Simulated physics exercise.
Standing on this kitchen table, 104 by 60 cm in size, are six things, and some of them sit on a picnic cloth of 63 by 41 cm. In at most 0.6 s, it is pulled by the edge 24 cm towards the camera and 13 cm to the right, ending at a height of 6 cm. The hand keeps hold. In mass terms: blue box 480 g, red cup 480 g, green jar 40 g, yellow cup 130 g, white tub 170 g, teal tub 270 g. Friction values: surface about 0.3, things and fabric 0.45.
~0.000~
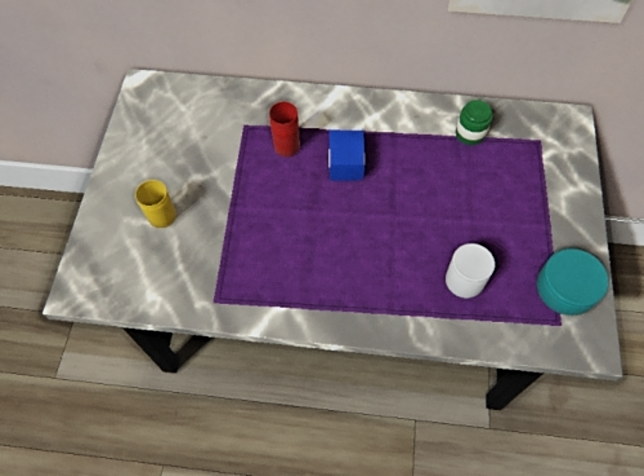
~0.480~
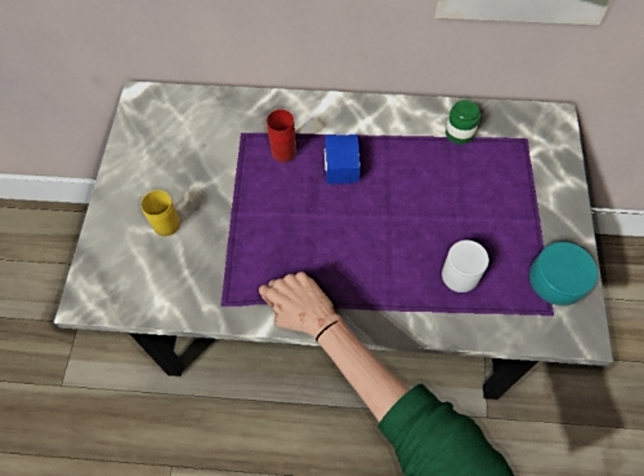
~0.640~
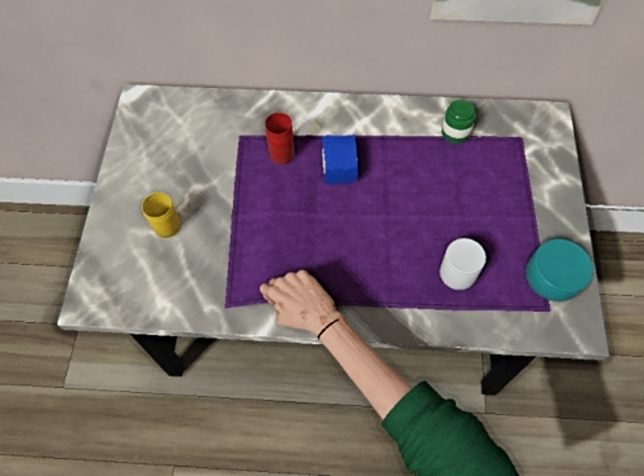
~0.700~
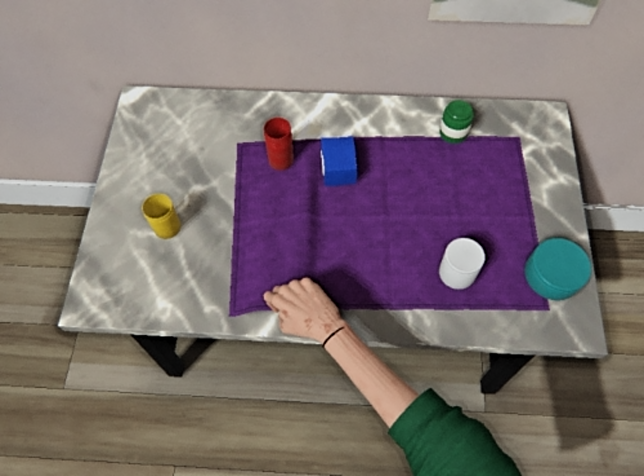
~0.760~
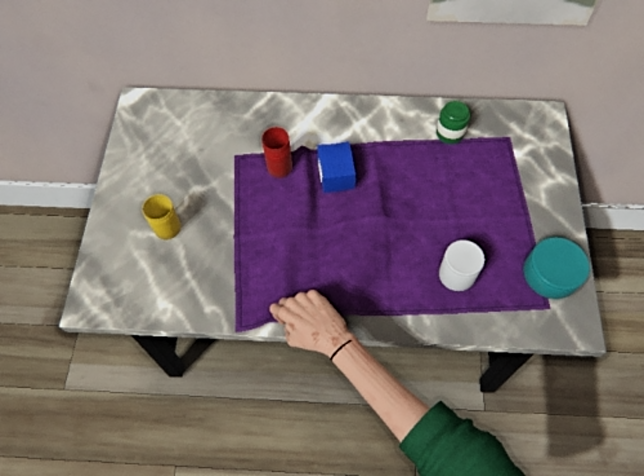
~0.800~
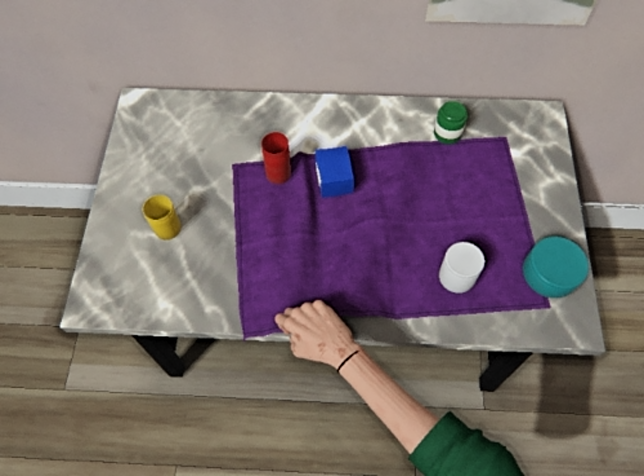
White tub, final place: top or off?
It ends up still on the surface.
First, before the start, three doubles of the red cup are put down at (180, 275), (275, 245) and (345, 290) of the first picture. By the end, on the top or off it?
First keeps its place, second leaves the top, third leaves the top.
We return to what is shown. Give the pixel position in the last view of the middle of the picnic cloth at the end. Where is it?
About (391, 295).
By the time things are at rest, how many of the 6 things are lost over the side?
All told, 1.
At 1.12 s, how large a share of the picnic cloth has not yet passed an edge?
Around 80 percent.
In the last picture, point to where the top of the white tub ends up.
It comes to rest close to (482, 300).
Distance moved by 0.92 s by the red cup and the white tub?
The red cup is about 10 cm off and the white tub about 2 cm.
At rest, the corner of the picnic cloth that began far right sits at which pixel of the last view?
(448, 162).
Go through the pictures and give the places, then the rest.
In the first picture, shows, white tub (474, 262); picnic cloth corners (214, 303) (244, 125) (541, 141) (561, 326).
In the second picture, shows, green jar (467, 110); picnic cloth corners (241, 133) (527, 139); grip (274, 305).
In the third picture, shows, picnic cloth corners (239, 136) (522, 137); grip (275, 303).
In the fourth picture, shows, red cup (277, 129); picnic cloth corners (237, 143) (520, 137); grip (279, 310).
In the fifth picture, shows, red cup (276, 138); white tub (465, 257); blue box (336, 159); picnic cloth corners (235, 155) (510, 137); grip (285, 322).
In the sixth picture, shows, white tub (465, 259); picnic cloth corners (232, 164) (506, 137) (551, 308); grip (290, 332).
After 0.9 s, 95 % of the picnic cloth is still over the top; white tub 2 cm off its start, red cup 12 cm off its start, blue box 8 cm off its start.
After 1.0 s, 85 % of the picnic cloth is still over the top; white tub 5 cm off its start, red cup 19 cm off its start, blue box 15 cm off its start.
After 1.1 s, 80 % of the picnic cloth is still over the top; white tub 8 cm off its start at (478, 293), red cup 27 cm off its start at (271, 238), blue box 20 cm off its start at (325, 236).
After 1.2 s, 75 % of the picnic cloth is still over the top; white tub 10 cm off its start, red cup lifted 9 cm, blue box 22 cm off its start.
After 2.8 s, 75 % of the picnic cloth is still over the top; white tub 10 cm off its start at (482, 300), red cup over the edge, blue box 22 cm off its start at (325, 245), green jar 2 cm off its start at (448, 113).
